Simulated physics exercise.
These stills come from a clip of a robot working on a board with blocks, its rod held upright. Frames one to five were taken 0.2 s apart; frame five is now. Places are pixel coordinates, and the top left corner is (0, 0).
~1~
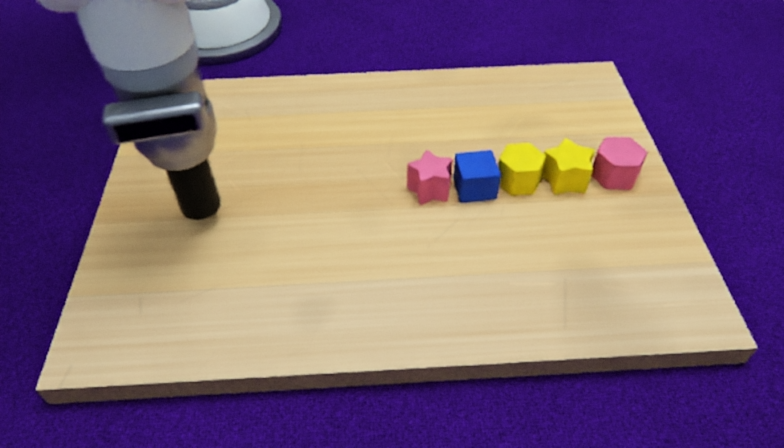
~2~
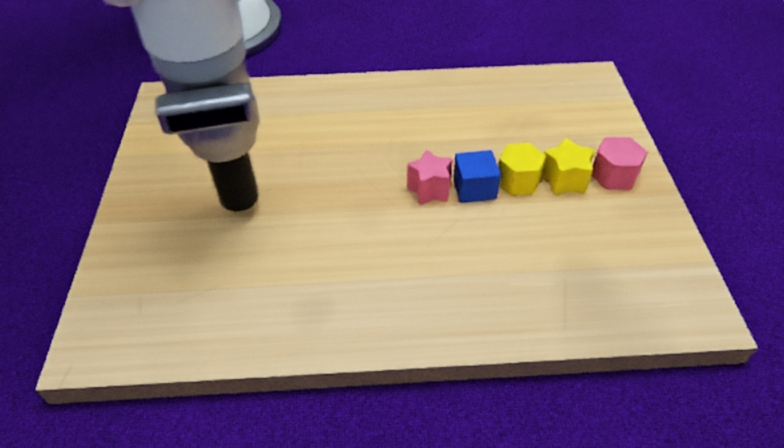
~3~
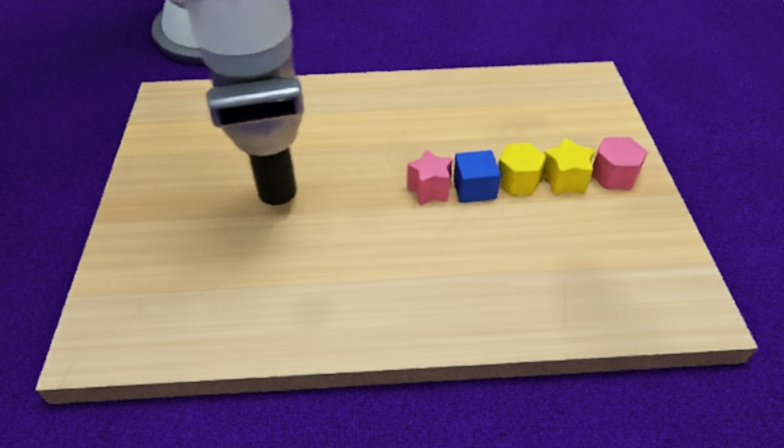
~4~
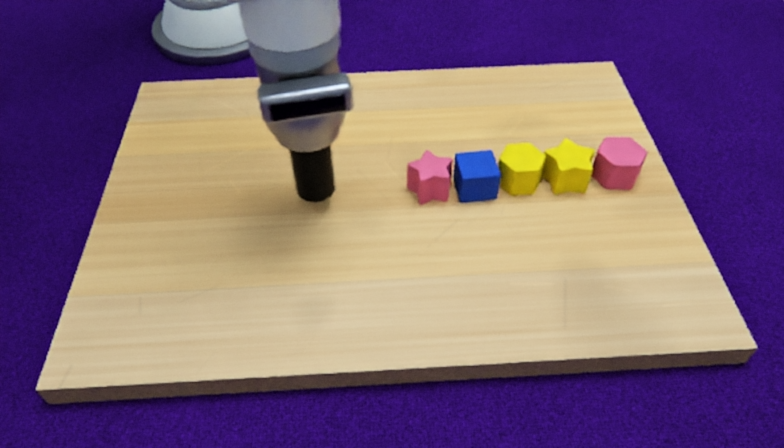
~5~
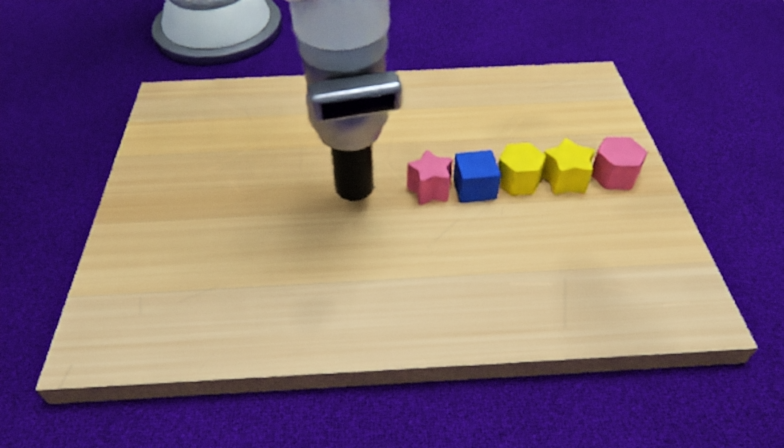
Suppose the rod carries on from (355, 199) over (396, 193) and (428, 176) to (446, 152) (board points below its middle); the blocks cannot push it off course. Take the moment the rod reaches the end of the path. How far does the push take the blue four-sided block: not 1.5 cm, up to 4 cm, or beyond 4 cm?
It ends 1.5 to 4 cm away.
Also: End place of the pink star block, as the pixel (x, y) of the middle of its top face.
Put as a pixel place, it's (480, 137).
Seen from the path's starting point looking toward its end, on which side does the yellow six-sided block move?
Facing from start to end, it shifts right.
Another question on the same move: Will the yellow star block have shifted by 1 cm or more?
Yes
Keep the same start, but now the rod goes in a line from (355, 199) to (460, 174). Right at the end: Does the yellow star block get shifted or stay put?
It is moved off its spot.
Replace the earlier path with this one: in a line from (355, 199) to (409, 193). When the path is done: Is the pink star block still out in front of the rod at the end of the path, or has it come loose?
It stays ahead.
What follows on the original path. One third of the way, rod (396, 180); pink star block (436, 164).
Two thirds of the way, rod (429, 163); pink star block (465, 147), turned 20° clockwise; blue four-sided block (499, 163), turned 35° clockwise; yellow six-sided block (545, 162); yellow star block (583, 152).
At the end, rod (447, 140); pink star block (480, 137), turned 50° clockwise; blue four-sided block (502, 163), turned 40° clockwise; yellow six-sided block (549, 163); yellow star block (585, 152).
